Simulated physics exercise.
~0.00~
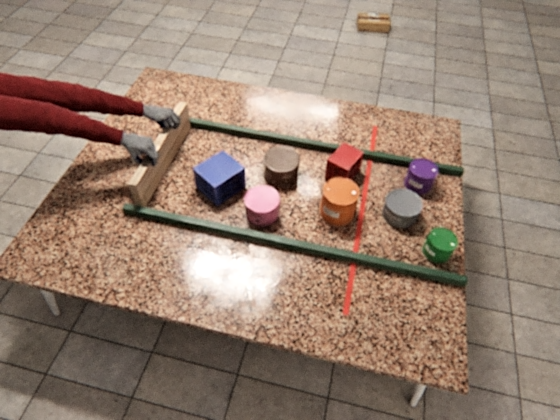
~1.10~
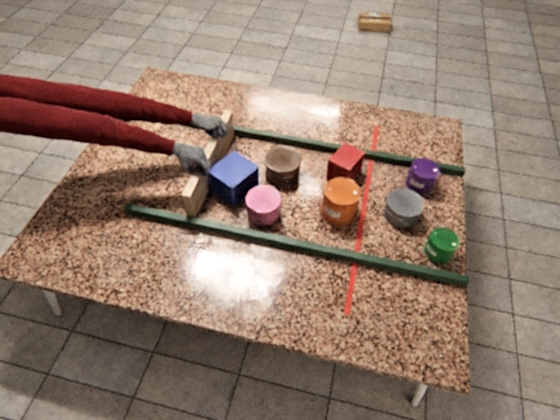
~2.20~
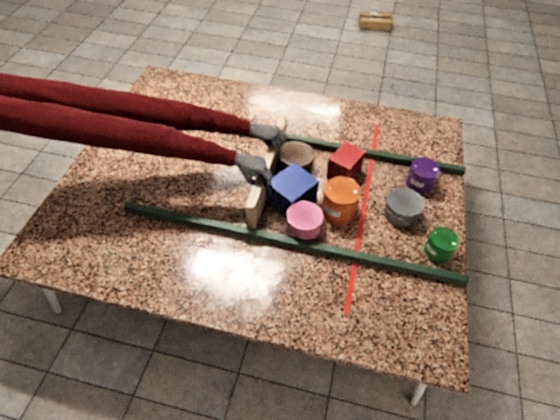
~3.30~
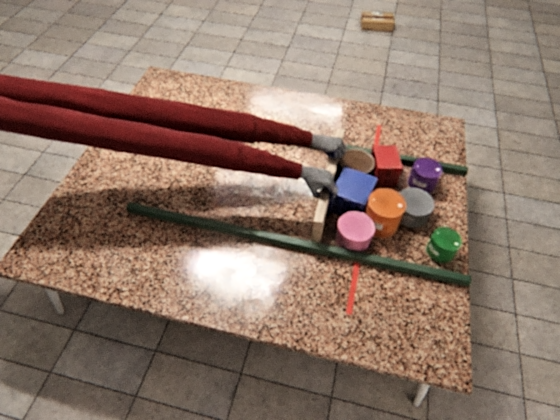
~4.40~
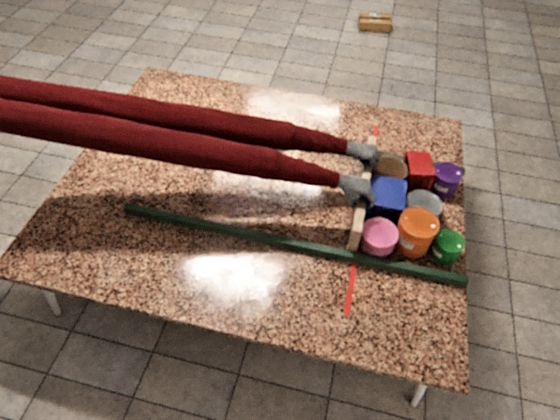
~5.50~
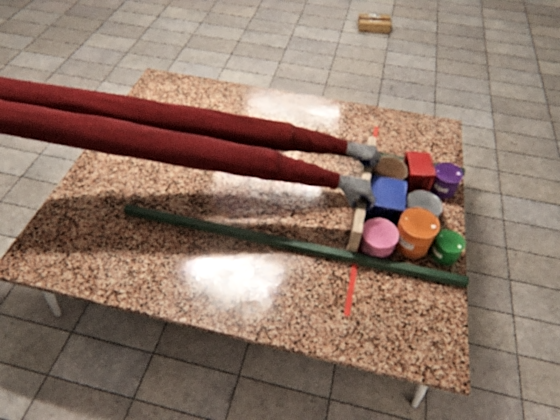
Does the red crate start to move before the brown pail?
No, the brown pail starts to move first, while the red crate is still in its place.
